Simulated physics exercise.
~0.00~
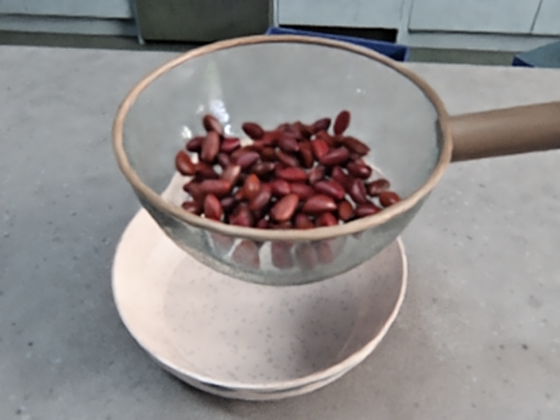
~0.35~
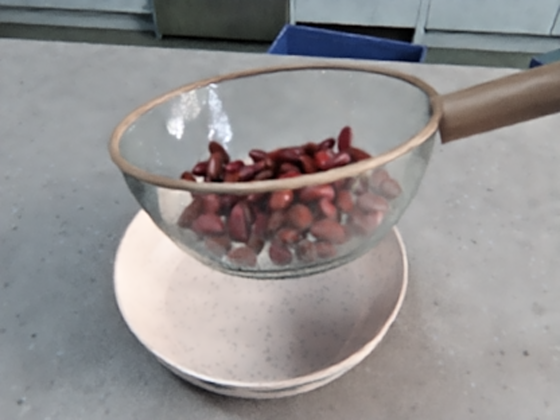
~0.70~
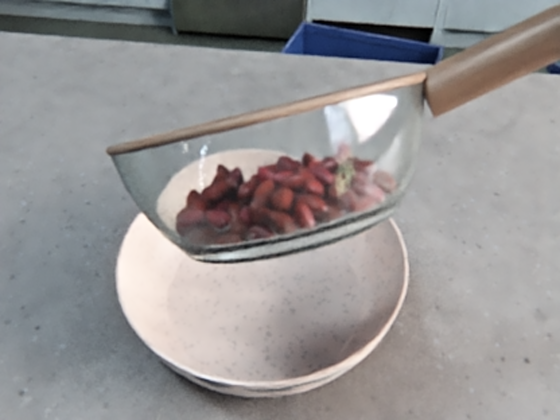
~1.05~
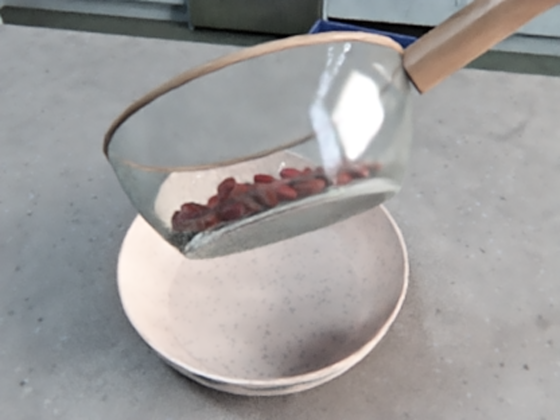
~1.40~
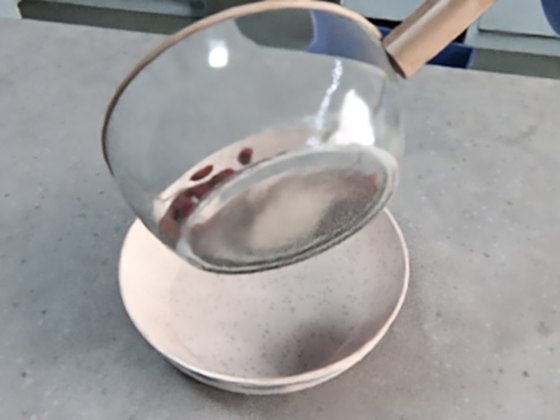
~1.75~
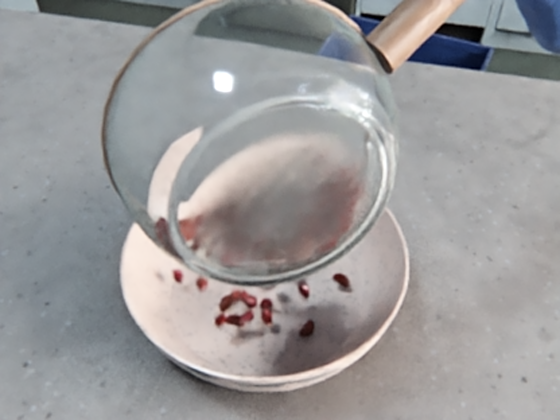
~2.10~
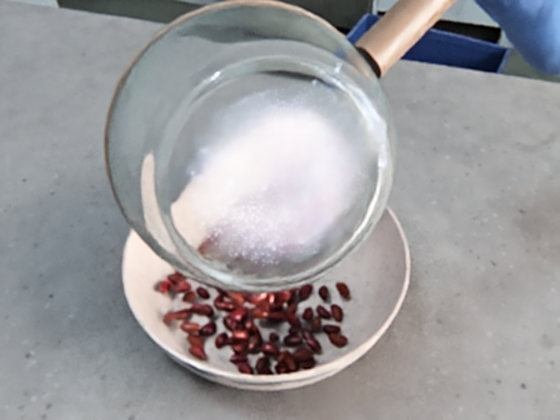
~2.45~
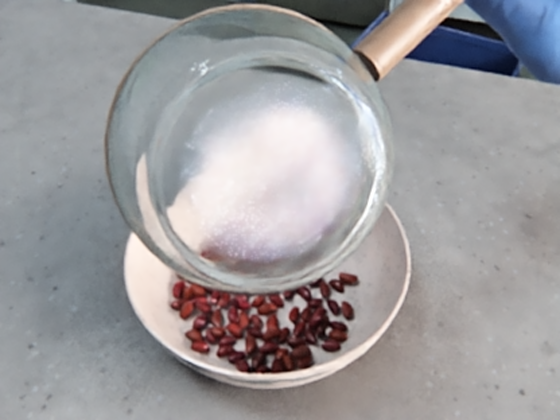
To begin with, a clear glass pan with a brown rim and handle holds a heap of dark red kidney beans above a wide, pale speckled dish on a grey countertop. The pan steadily tips, its handle rising at the right, and the beans settle toward its lower left side. As it tilts further, its round base swings into view and the first few beans drop into the dish. Many more follow and spread across the bottom. Finally, a blue-gloved hand shows at the upper right as the pan stays steeply tipped above the scattered beans.
